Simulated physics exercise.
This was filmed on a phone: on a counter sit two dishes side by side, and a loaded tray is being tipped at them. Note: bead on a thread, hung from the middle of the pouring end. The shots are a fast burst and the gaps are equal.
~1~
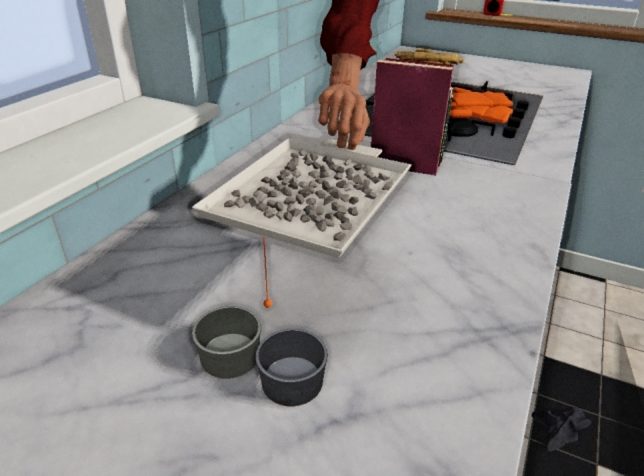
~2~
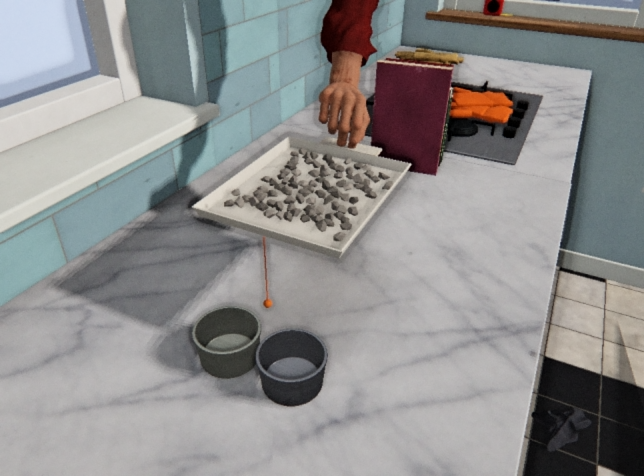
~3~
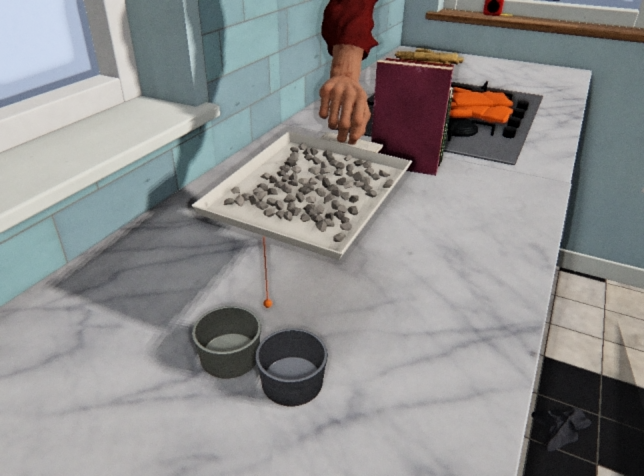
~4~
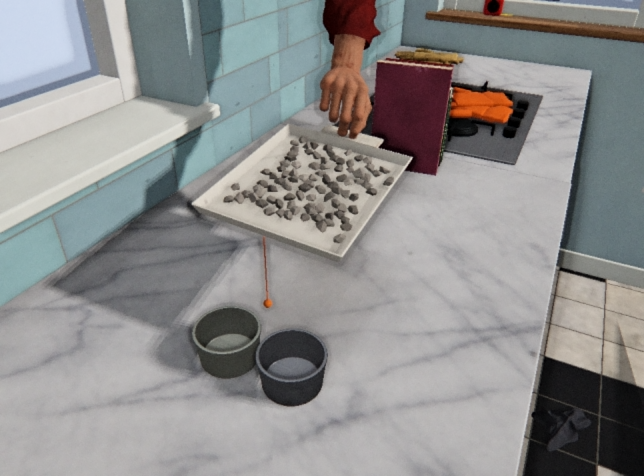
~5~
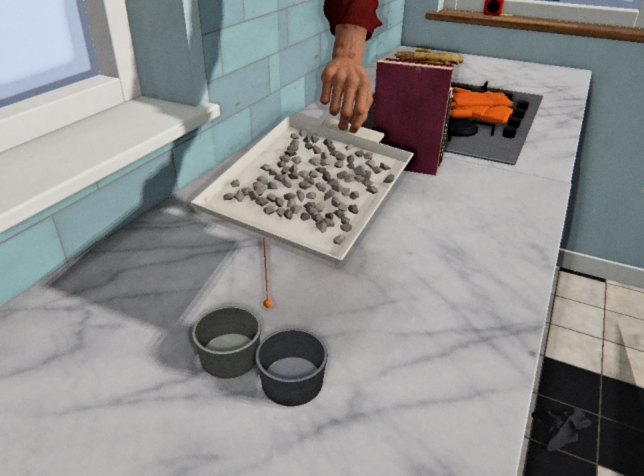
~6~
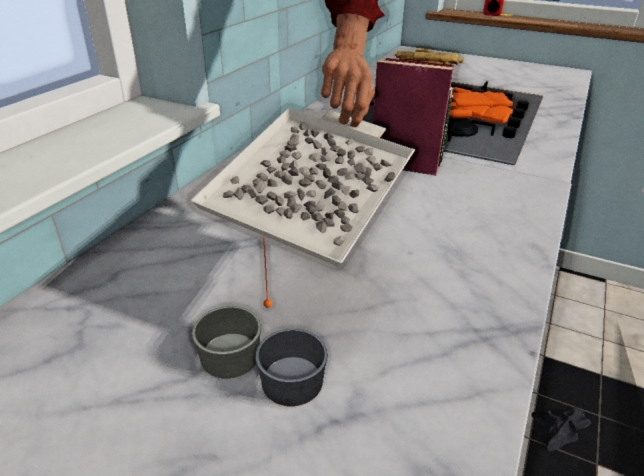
A shallow white tray of gray gravel, with a hand at its far edge, tilted slightly toward its lower right corner above a marble counter, while the two small dishes and hanging orange bead stayed still.
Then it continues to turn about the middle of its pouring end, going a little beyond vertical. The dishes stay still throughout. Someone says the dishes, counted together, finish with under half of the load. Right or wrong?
Right.
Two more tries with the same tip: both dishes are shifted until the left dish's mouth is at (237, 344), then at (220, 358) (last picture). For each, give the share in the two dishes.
0 % and 0 %.
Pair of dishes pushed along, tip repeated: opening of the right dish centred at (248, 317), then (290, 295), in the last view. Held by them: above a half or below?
For the two tries in order: Not as much as half, not as much as half.
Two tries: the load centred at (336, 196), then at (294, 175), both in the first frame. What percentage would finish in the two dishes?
In order, roughly 20 % and 20 %.
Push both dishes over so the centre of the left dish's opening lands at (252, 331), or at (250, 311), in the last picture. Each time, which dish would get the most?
One: The right-side dish. Two: The right-side dish.
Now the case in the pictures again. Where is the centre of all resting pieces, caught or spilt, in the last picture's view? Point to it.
Somewhere close to (344, 363) in the last picture.
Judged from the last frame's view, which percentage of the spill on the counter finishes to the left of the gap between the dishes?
0 per cent, about.
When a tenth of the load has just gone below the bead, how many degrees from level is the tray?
Around 65° at that moment.
Just after the last frame, tray tipped steeply; almost all on the tray; just a few in the right dish; about a tenth in the air.
A moment on, tray tipped right over; about a tenth on the tray; about a tenth in the right dish; roughly two thirds outside both; about a tenth in the air.
Further on, tray tipped past a quarter turn; about a tenth in the right dish; the larger part outside both.
When it is over, tray tipped past a quarter turn; about a tenth in the right dish; not one in the left dish; the larger part outside both.
